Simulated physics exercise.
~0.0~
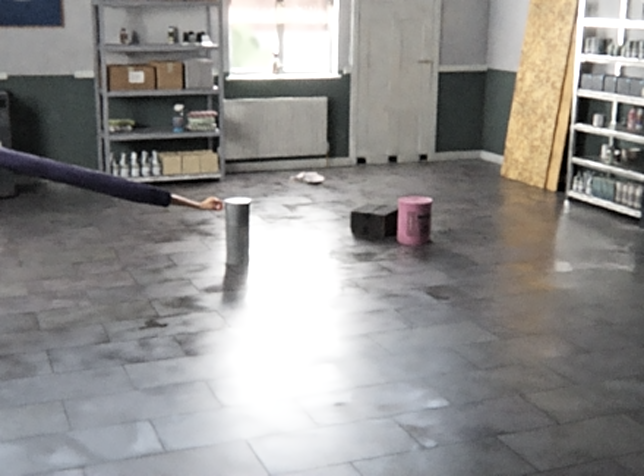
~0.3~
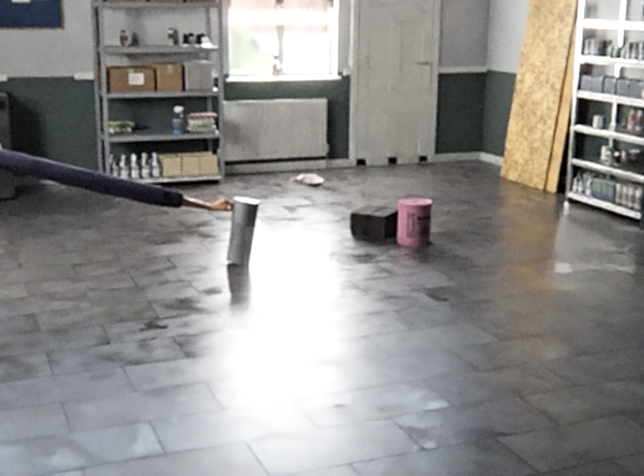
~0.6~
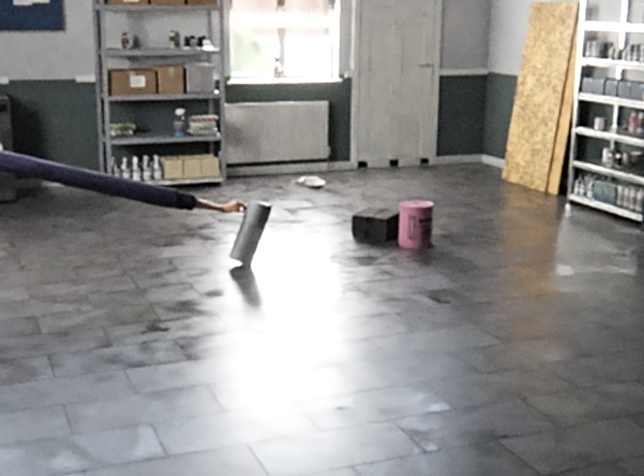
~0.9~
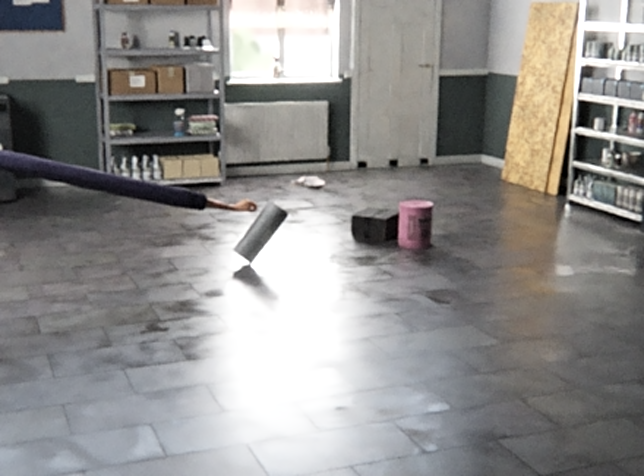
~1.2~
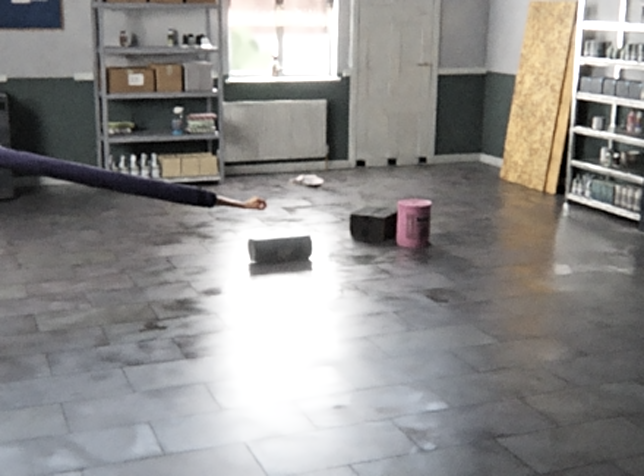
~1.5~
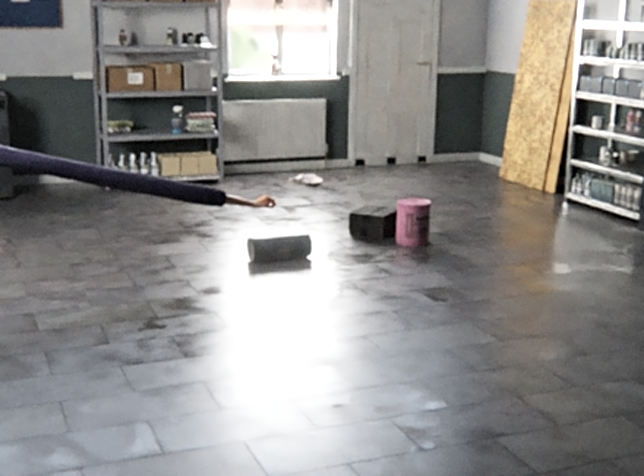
In a workshop with a dark tiled floor, an outstretched hand pushed the top of an upright grey canister to the right, and it leaned further and further until it toppled onto its side, while the pink pail and black box nearby stayed put.
